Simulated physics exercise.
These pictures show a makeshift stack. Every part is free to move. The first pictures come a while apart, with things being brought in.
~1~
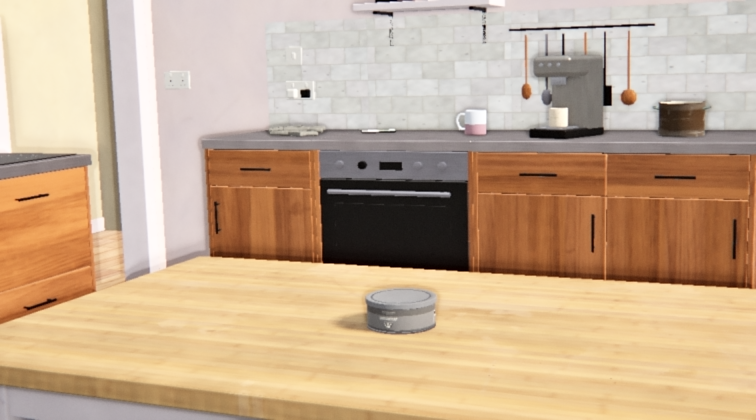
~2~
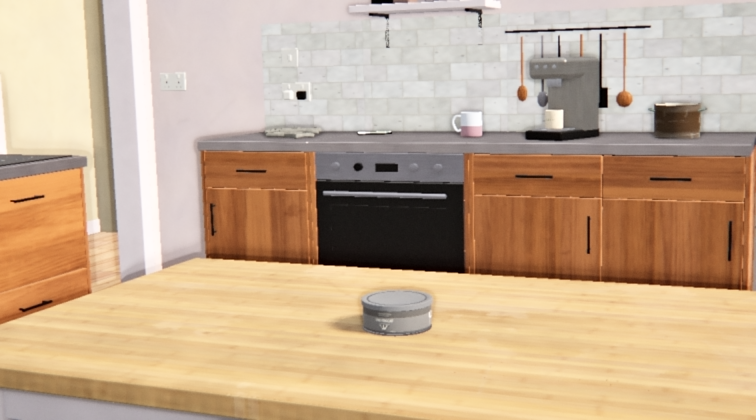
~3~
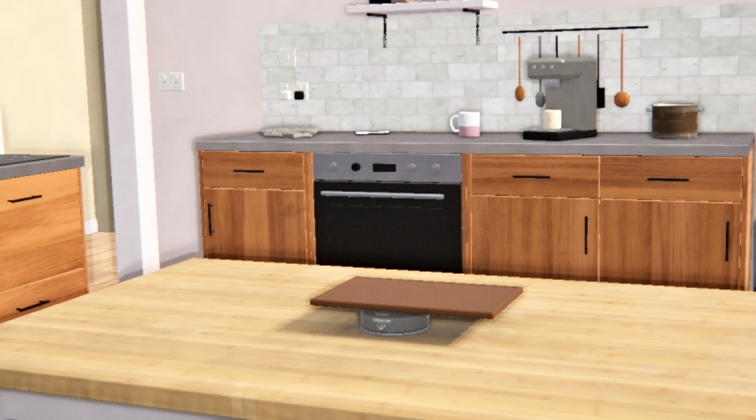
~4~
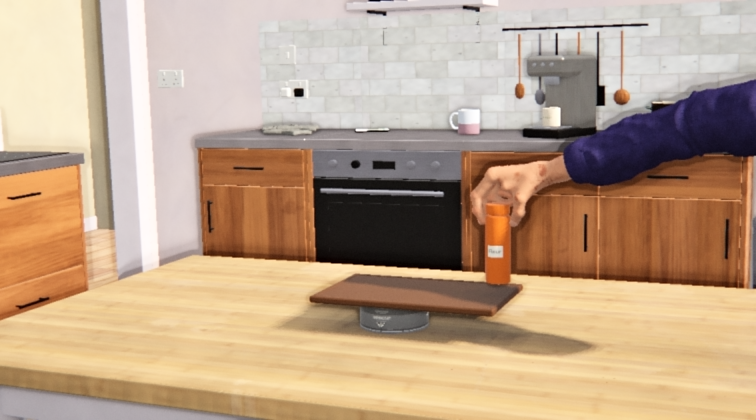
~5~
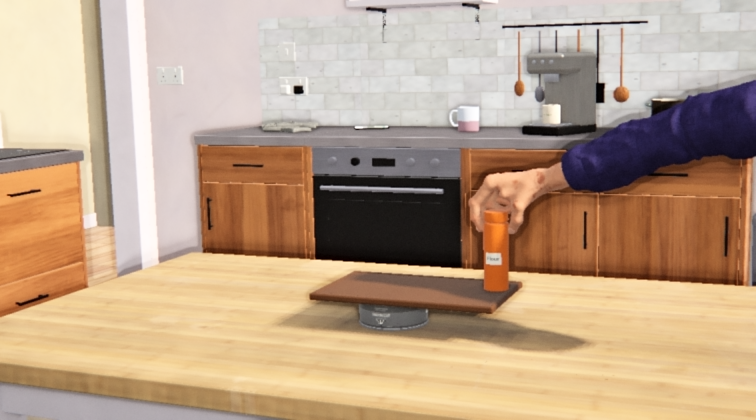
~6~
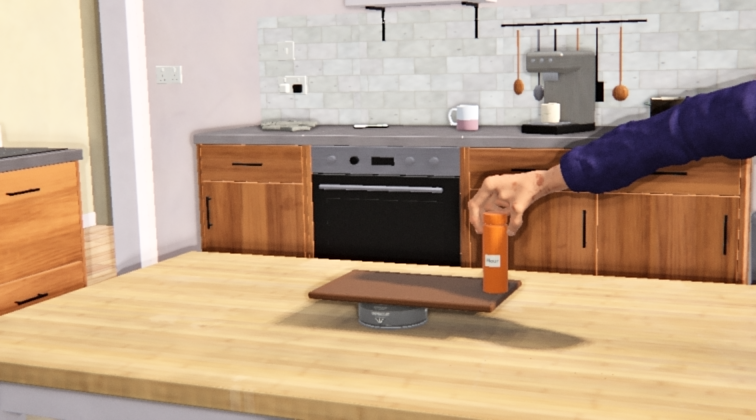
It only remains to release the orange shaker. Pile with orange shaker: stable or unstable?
I expect the stack to come down, at least in part.
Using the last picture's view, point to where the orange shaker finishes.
Around (557, 317).
Then, 0.30 s past the last view, orange shaker now fallen; brown lid rocked 21° from its first pose.
Then, 0.40 s past the last view, brown lid rocked 14° from its first pose.
Finally, fallen, orange shaker; the other 2 still in place. Final places as the last picture's camera would see them, orange shaker near (557, 317). The stack gives way.
